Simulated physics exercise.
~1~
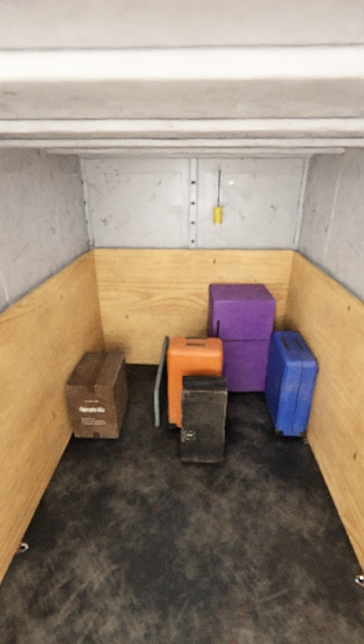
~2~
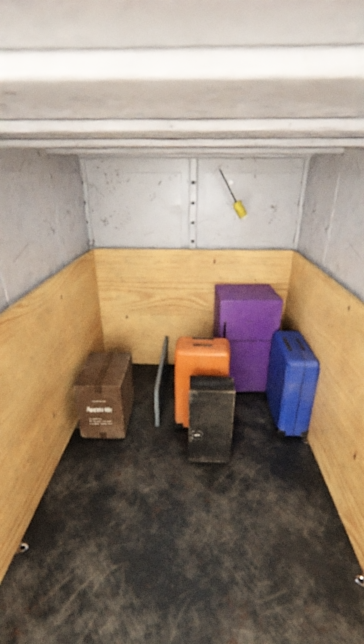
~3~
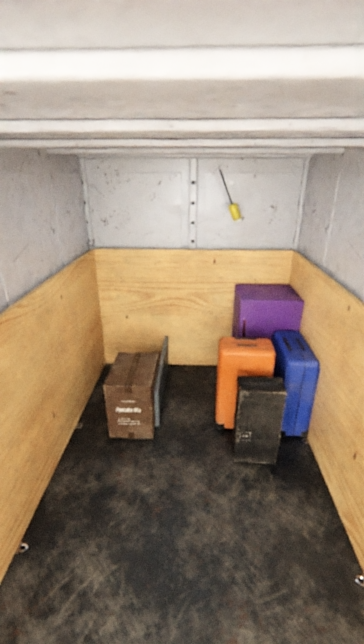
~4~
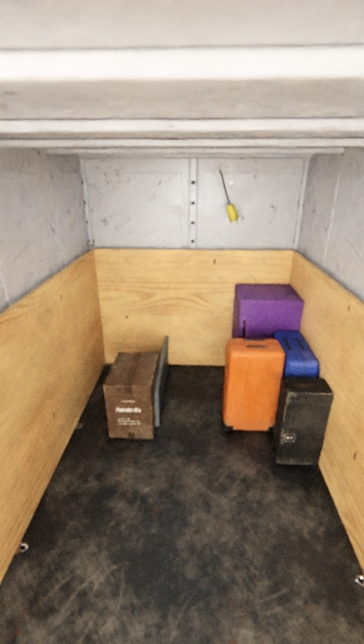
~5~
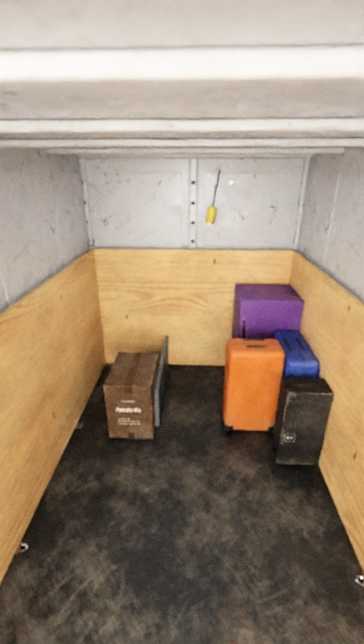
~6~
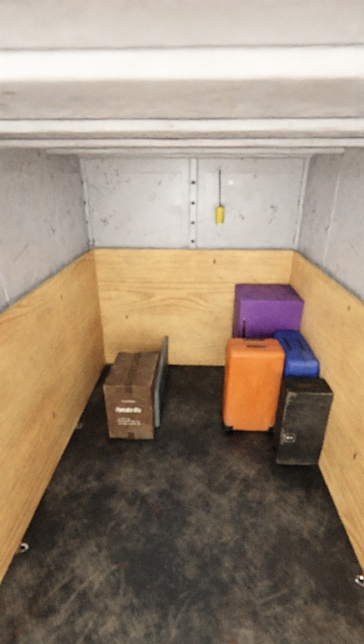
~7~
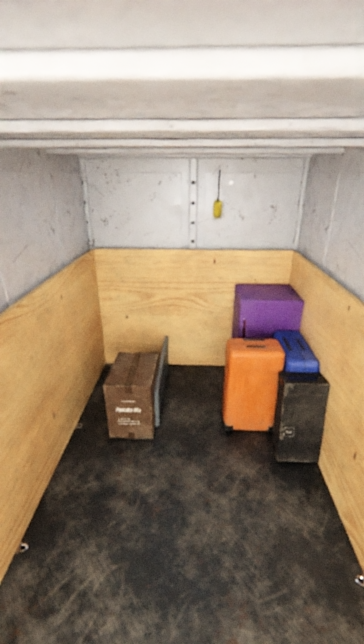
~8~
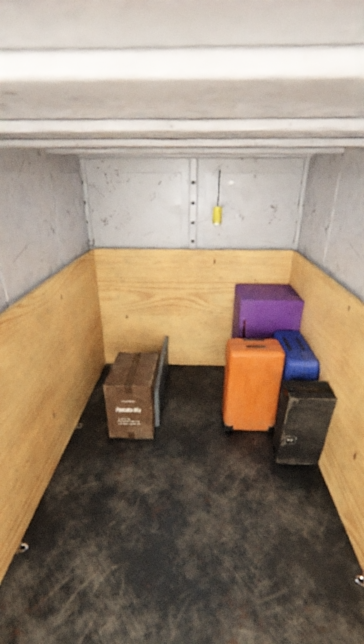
We see a brown box, a low grey board and orange, black, purple and blue cases in a van's load bay as a hanging yellow-handled tool swings. The box and several cases slide right, the black one going farthest, and all end upright, clustered right except the box beside the board.
